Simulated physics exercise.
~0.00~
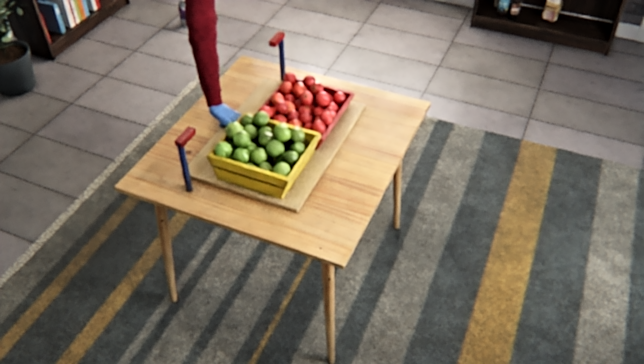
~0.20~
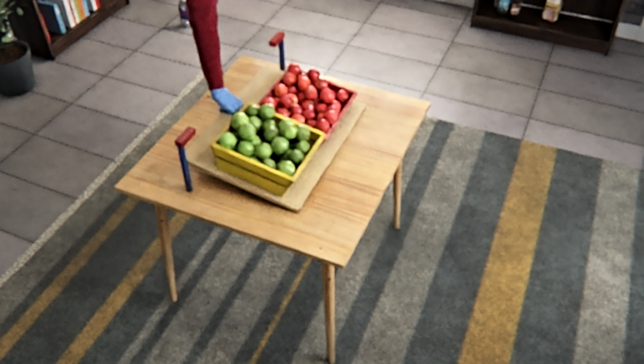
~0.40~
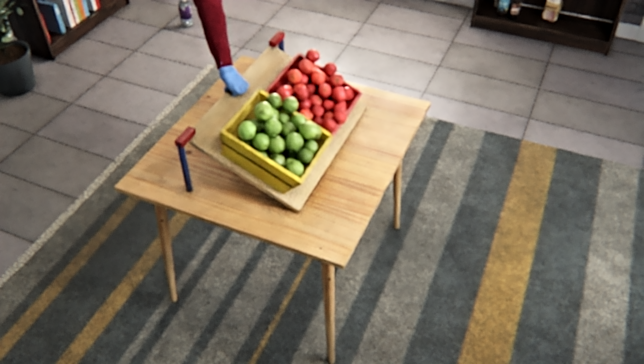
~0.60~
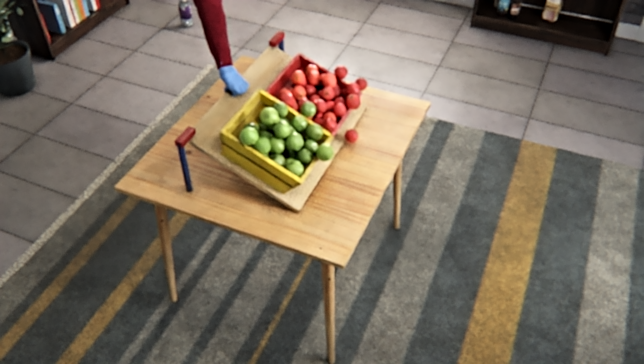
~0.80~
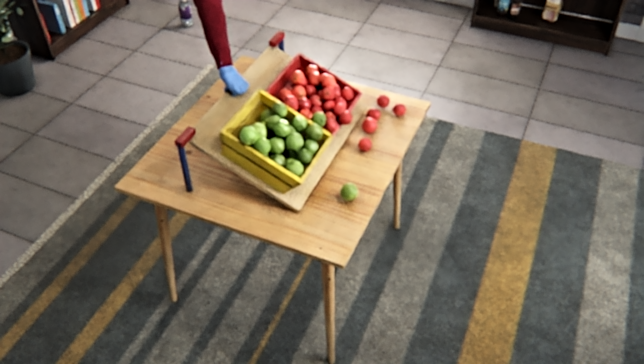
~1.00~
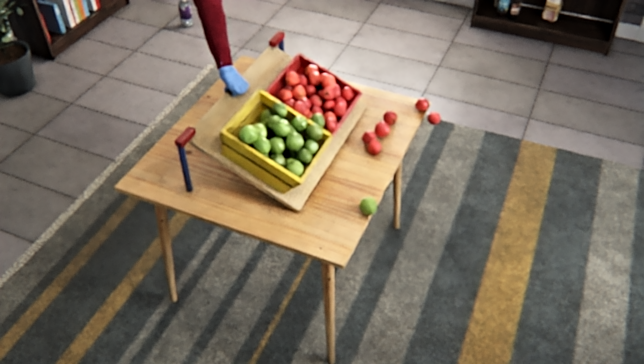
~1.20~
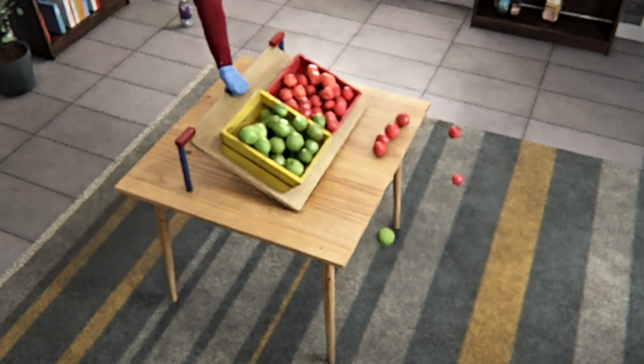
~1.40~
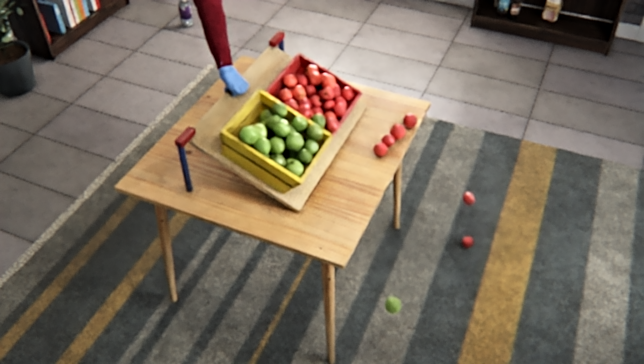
On a wooden table over a striped rug, a blue-gloved hand in a red sleeve tipped a board holding baskets of tomatoes and green apples, and a few spilled out, some dropping toward the rug while most stayed in the tilted baskets.
